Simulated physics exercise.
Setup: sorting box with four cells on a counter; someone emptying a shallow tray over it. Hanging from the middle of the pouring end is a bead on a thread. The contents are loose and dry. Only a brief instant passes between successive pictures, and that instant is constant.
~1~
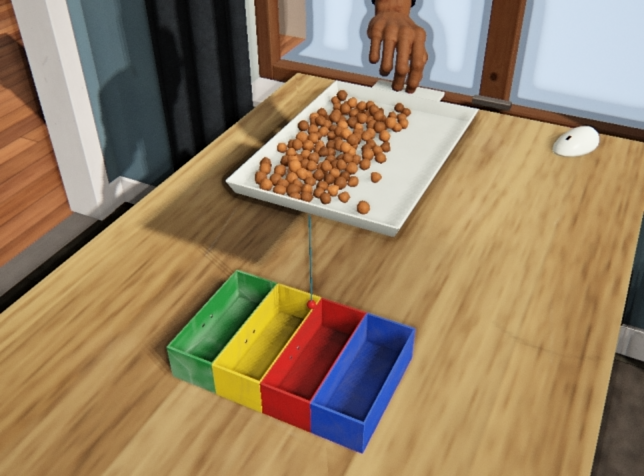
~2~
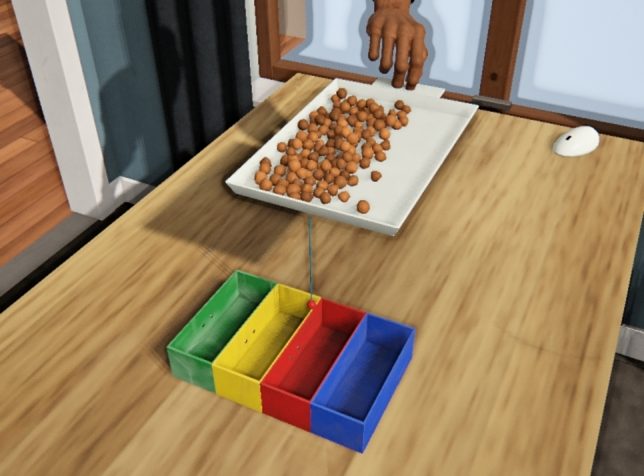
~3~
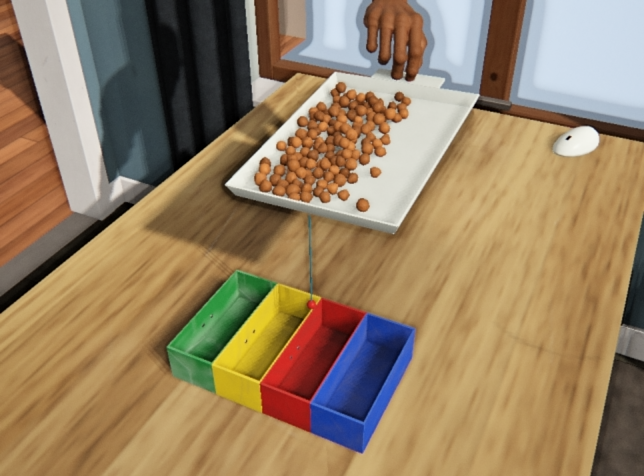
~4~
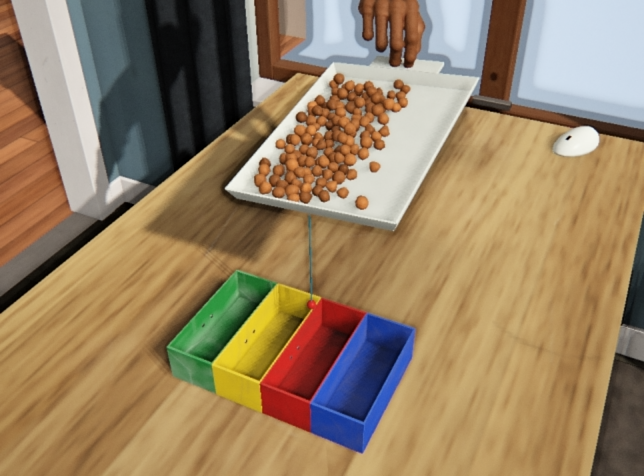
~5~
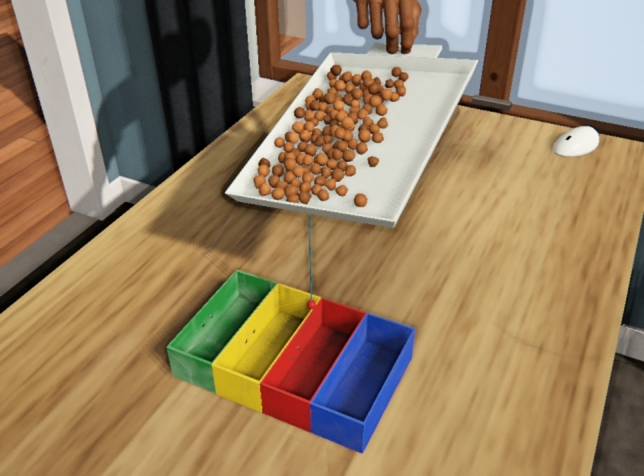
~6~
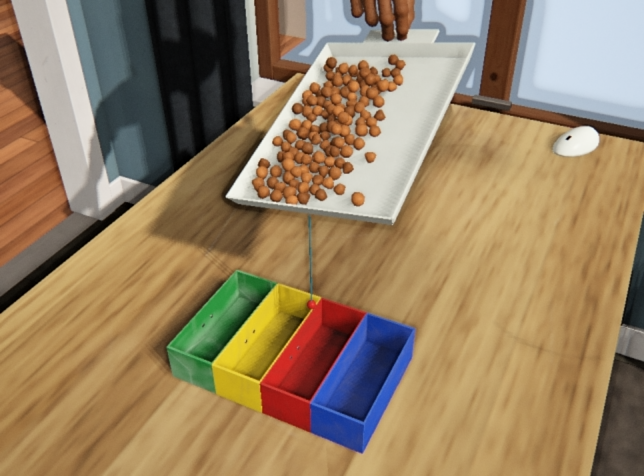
The video shows a hand at the far end of a white tray of round brown hazelnuts, gradually raising that end above a wooden counter, while the green, yellow, red and blue cells of a sorting box stay still.
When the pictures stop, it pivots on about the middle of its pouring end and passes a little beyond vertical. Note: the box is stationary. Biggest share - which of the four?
Green cell.
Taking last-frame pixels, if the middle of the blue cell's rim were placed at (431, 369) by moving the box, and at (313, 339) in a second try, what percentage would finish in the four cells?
Trial 1 near 20 %, trial 2 near 90 %.
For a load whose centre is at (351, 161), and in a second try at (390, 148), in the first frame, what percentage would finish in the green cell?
It would be 60 in a hundred, and then 60 in a hundred.
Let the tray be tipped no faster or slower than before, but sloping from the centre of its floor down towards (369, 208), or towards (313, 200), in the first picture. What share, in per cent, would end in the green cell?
It comes to about 0 per cent the first time and about 20 per cent the second.
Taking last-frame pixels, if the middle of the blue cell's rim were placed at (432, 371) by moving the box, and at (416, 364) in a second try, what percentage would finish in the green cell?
The first position comes out at 10 per cent, the other at 30 per cent.
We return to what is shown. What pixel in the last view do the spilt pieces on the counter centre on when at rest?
Approximate centre, last frame: (161, 335).
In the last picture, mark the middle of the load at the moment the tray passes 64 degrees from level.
The middle of the pieces lands at roughly (279, 134).
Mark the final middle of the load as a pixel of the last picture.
The centre settles at about (229, 339).
Soon, tray tipped steeply; nearly all on the tray; a stray few in the green cell; a small part falling or outside the box.
A while on, tray tipped past a quarter turn; a small part on the tray; about half in the green cell; a small part in the yellow cell; about a third falling or outside the box.
Towards the end, tray tipped past a quarter turn; about two thirds in the green cell; about a quarter in the yellow cell; about a quarter falling or outside the box.
Finally, tray tipped past a quarter turn; about two thirds in the green cell; about a quarter in the yellow cell; none in the blue cell; none in the red cell; about a quarter outside the box.
